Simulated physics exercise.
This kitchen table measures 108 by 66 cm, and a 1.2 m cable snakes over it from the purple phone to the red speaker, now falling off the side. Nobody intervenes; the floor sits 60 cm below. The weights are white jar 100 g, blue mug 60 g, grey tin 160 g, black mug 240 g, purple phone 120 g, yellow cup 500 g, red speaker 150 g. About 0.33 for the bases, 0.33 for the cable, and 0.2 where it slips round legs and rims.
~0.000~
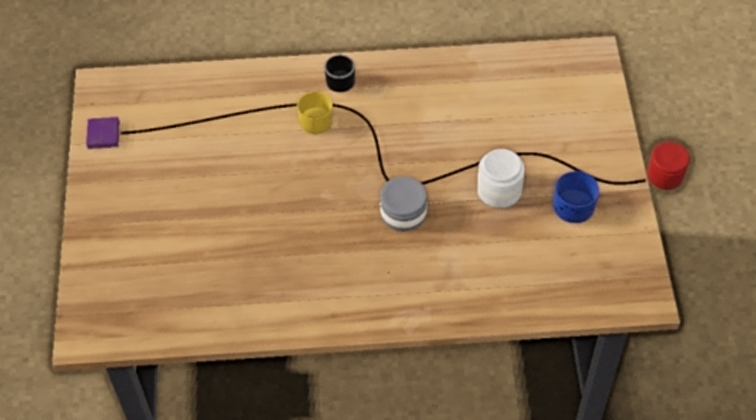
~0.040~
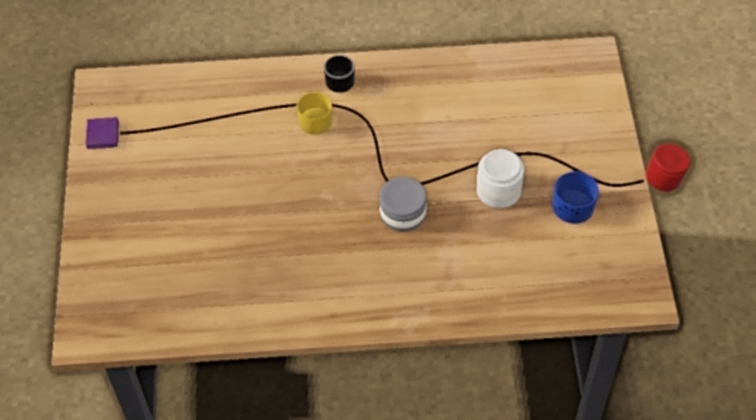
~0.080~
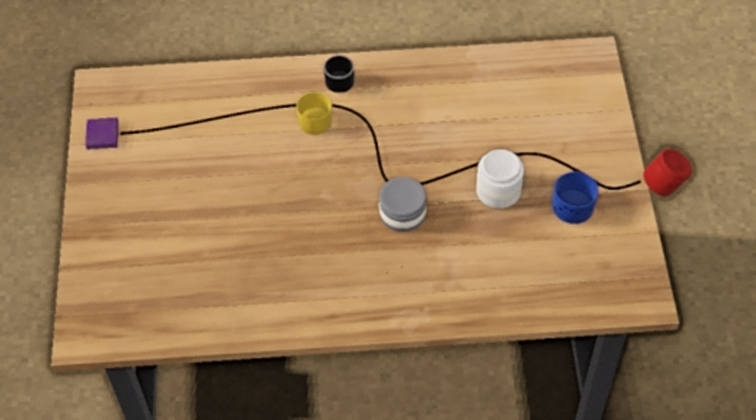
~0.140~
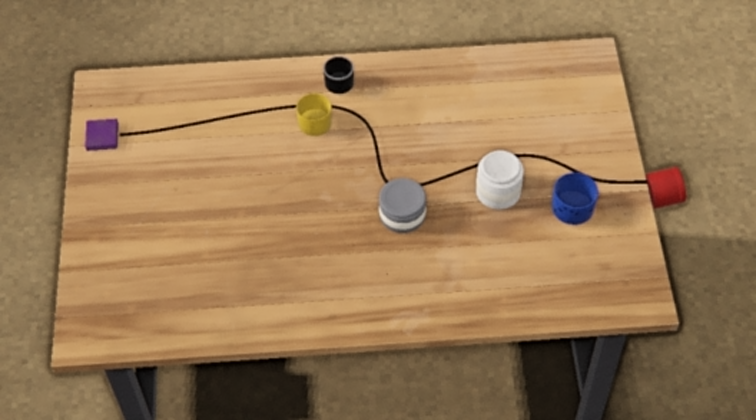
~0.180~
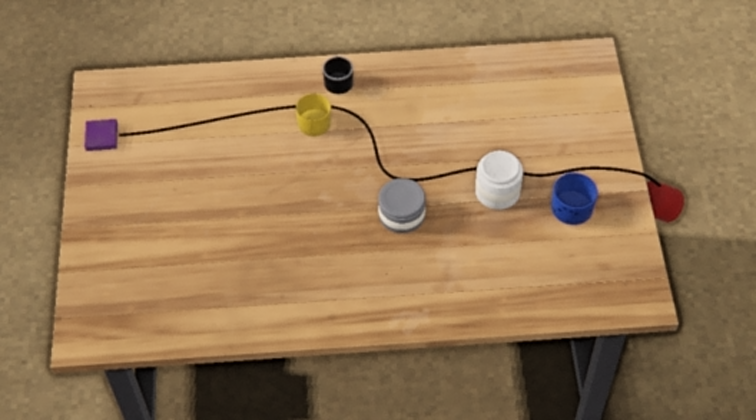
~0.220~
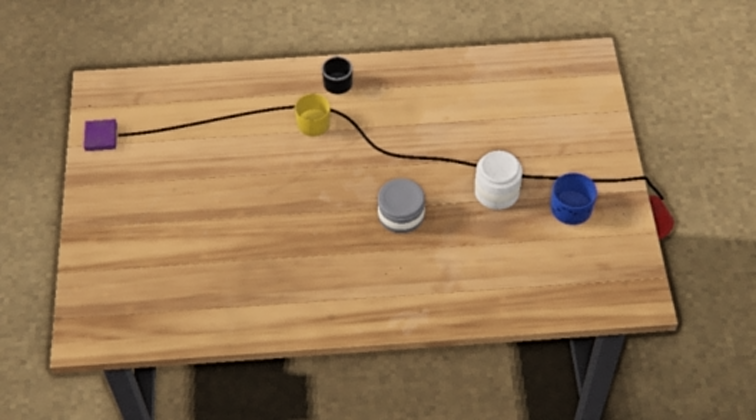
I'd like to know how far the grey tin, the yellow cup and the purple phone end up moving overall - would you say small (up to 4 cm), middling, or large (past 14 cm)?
I would say the grey tin moves a small distance, the yellow cup moves a small distance, the purple phone moves a large distance.
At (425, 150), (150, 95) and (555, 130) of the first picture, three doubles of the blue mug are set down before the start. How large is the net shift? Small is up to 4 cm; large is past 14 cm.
The first would move a long way, the second just a bit, the third just a bit.
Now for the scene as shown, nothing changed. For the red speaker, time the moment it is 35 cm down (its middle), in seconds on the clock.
Roughly 0.55 s.
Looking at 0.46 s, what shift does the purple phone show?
At that moment the purple phone has gone 15 cm from the start.
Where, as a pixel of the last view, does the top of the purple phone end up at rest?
The top finishes roughly at pixel (287, 97) of the last view.
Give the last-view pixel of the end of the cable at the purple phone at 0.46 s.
Somewhere about (199, 120) in the final view.
By 0.5 s, the cable's tail end at (199, 120); purple phone 16 cm off its start, red speaker over the edge.
By 0.7 s, the cable's tail end at (281, 117); purple phone 32 cm off its start, red speaker over the edge.
By 1.0 s, the cable's tail end at (305, 101); purple phone 36 cm off its start at (287, 97), red speaker over the edge.
By 1.2 s, the cable's tail end at (305, 101); purple phone 36 cm off its start, red speaker over the edge.
By 2.4 s, the cable's tail end at (305, 101); purple phone 36 cm off its start at (287, 97), yellow cup 0 cm off its start at (314, 108), grey tin 0 cm off its start at (401, 197), red speaker over the edge.
